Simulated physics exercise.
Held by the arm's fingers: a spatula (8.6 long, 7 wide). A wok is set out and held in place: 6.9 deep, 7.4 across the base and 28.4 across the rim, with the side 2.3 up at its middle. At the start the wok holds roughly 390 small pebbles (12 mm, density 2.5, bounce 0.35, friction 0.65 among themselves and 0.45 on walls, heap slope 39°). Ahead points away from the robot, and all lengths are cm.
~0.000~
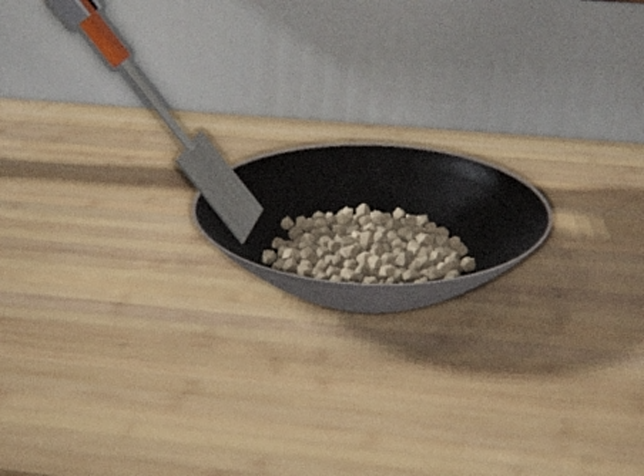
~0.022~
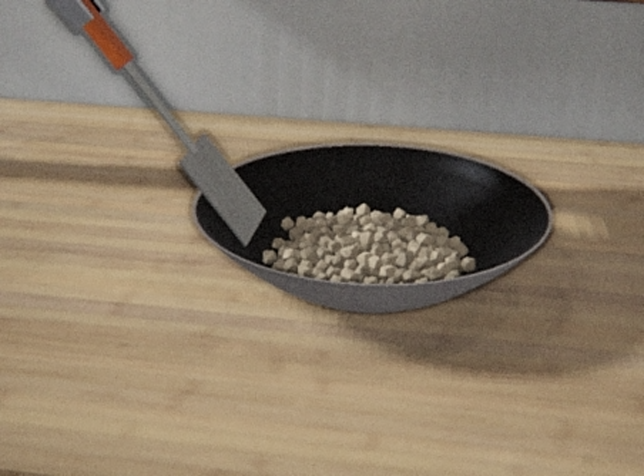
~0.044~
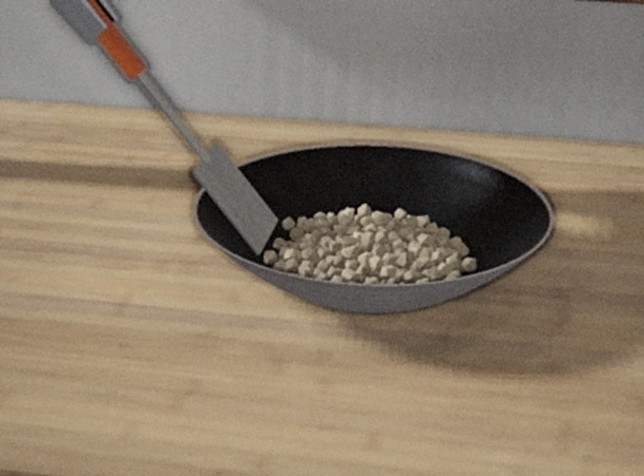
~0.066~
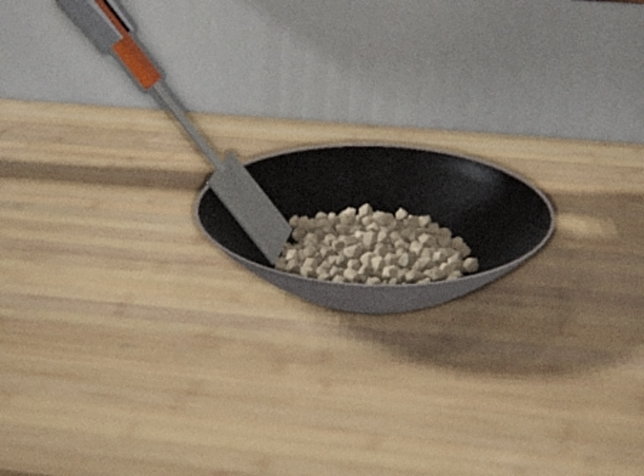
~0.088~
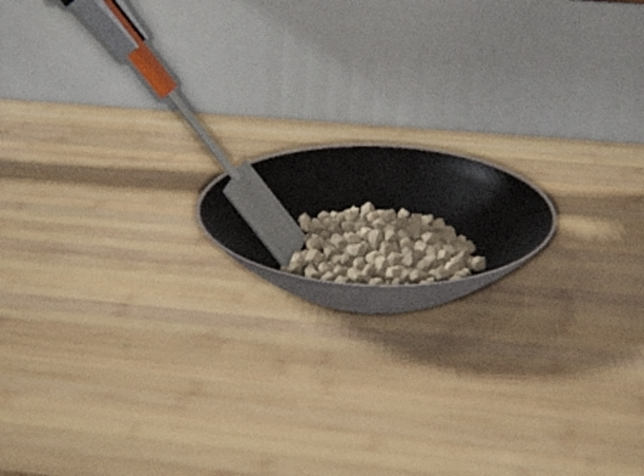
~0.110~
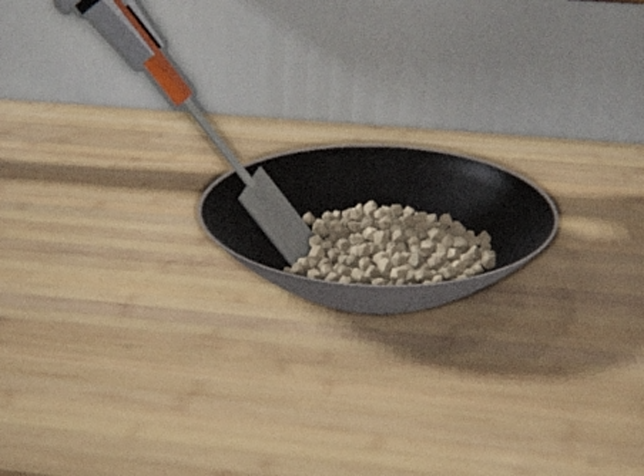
A gray spatula with an orange band slid down and to the right into a black wok on a wooden surface, then pressed against the heap of small pale pebbles, nudging them slightly right.
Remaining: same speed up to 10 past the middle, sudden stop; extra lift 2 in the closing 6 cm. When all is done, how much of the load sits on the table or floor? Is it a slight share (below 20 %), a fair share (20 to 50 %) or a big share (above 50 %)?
It is a fair share.
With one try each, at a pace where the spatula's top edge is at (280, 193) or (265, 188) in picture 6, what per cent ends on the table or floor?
Roughly 45 per cent, then roughly 45 per cent.
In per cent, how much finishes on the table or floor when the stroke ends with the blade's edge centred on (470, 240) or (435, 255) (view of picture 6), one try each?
About 15 and 0 per cent.
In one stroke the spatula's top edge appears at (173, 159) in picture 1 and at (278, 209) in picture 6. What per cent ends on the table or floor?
It comes to something like 45 %, give or take.
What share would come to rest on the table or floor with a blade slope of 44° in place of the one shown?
Then about 35 per cent.
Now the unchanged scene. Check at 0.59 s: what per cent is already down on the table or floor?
I'd put it at around 30 per cent.
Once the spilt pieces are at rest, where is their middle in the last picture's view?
I'd place it close to (631, 303).
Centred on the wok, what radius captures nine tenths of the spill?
I reckon it's some 25 centimetres.
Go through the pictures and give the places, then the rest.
In the first picture, spatula top edge at (189, 145), sloping 52°; upper third of the load around (368, 245), from x 270 to 470, top at y 210; 390 in the wok.
In the second picture, spatula top edge at (192, 148), sloping 52°; upper third of the load around (368, 245), from x 270 to 470, top at y 210.
In the third picture, spatula top edge at (205, 157), sloping 52°; upper third of the load around (369, 246), from x 270 to 470, top at y 210.
In the fourth picture, spatula top edge at (219, 166), sloping 52°; upper third of the load around (371, 246), from x 280 to 470, top at y 210.
In the fifth picture, spatula top edge at (235, 175), sloping 52°; upper third of the load around (378, 245), from x 285 to 480, top at y 210.
In the sixth picture, spatula top edge at (250, 182), sloping 52°; upper third of the load around (395, 244), from x 290 to 490, top at y 210; 390 in the wok.
By 0.22 s, sloping 52°, highest piece 7 above the table; 390 in the wok.
By 0.33 s, sloping 52°, highest piece 10 above the table; 379 in the wok, 11 on the blade or in flight.
By 0.59 s, sloping 52°, highest piece 8 above the table; 260 in the wok, 123 on the table or floor, 7 on the blade or in flight.
By 1.64 s, sloping 52°, highest piece 8 above the table; 258 in the wok, 132 on the table or floor.
Final count, 258 in the wok, 132 on the table or floor. That is 34 % on the table or floor.
